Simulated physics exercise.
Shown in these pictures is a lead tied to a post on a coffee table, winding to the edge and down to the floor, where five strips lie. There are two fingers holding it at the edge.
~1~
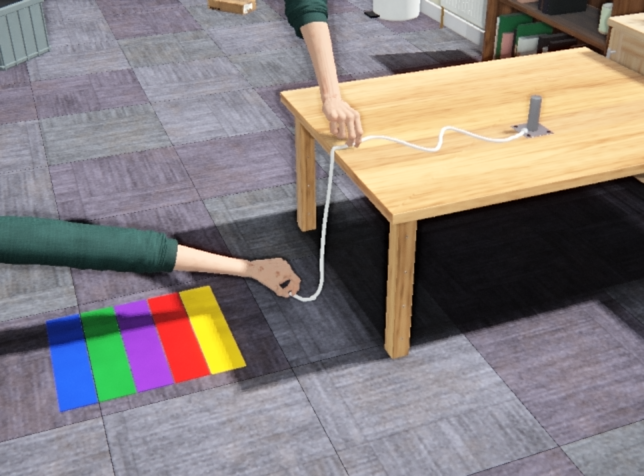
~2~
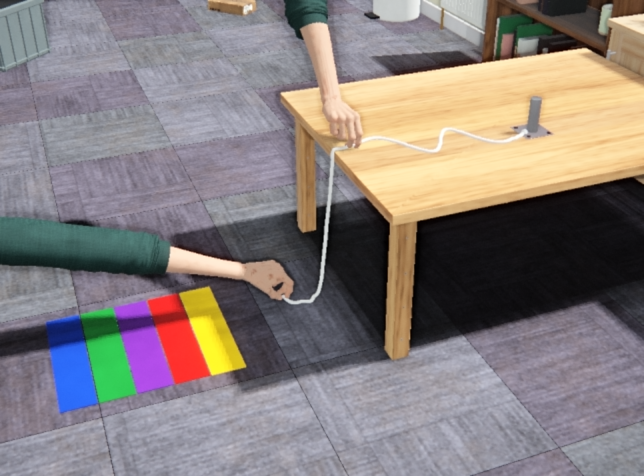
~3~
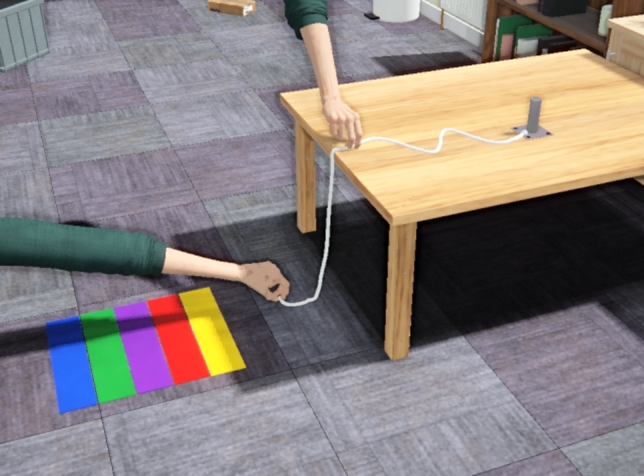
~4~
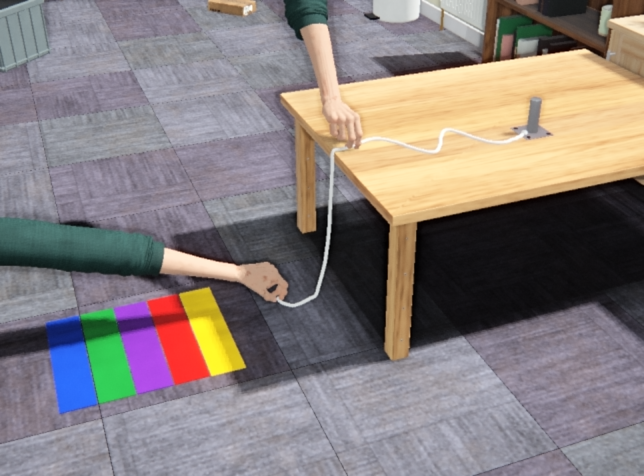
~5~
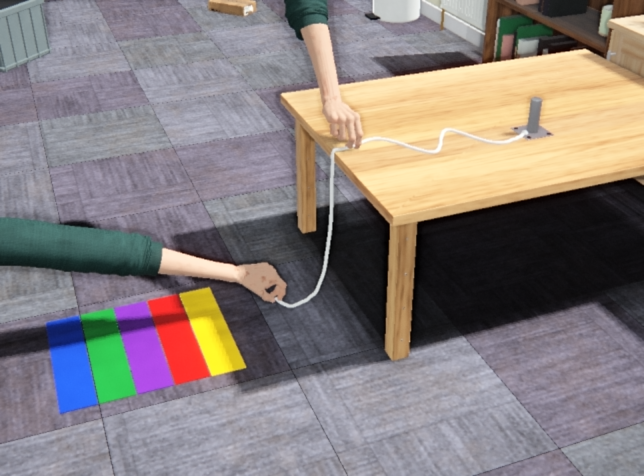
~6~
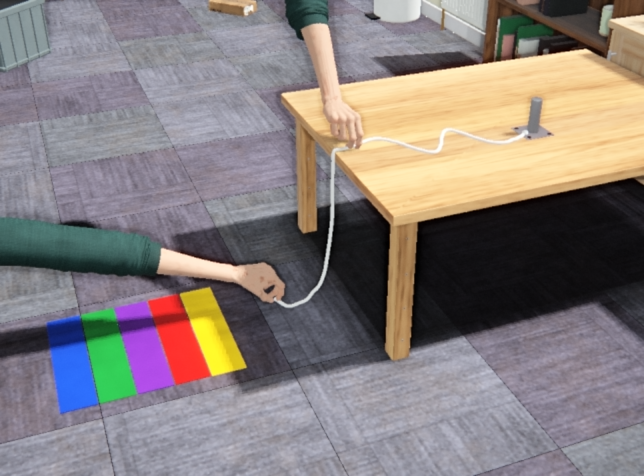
A hand near the floor draws the white cord's end slightly left, toward coloured strips.
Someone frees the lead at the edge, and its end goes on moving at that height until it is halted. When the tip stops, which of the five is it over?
The green one.
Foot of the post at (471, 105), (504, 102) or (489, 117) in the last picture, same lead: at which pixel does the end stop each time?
Respectively (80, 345), (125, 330) and (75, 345).
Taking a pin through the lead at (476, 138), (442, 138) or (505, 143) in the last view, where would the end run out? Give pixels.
They end up at (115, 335), (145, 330) and (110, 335).
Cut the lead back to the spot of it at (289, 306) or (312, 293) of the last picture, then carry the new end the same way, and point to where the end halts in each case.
Respectively (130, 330) and (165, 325).
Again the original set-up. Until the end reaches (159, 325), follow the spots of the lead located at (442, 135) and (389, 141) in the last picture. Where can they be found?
Around (419, 145) and around (336, 168).
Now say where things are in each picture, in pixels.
In the first frame, end (290, 293); yellow (222, 354); red (187, 362); purple (151, 371); green (114, 380); blue (76, 389).
In the second frame, end (283, 296); lead through (506, 142) (442, 133) (404, 144) (339, 149) (328, 215) (322, 278).
In the third frame, end (279, 297).
In the fourth frame, end (278, 298); lead through (505, 142) (442, 134) (404, 145) (339, 150) (330, 215) (321, 278).
In the fifth frame, end (276, 298).
In the sixth frame, end (275, 299); lead through (506, 142) (443, 134) (404, 145) (340, 150) (332, 215) (322, 279).
A little later, end near (159, 325); over red.
Next, end near (123, 333); over purple.
When it is tight, end near (101, 338); over green. It gets as far as the green strip.
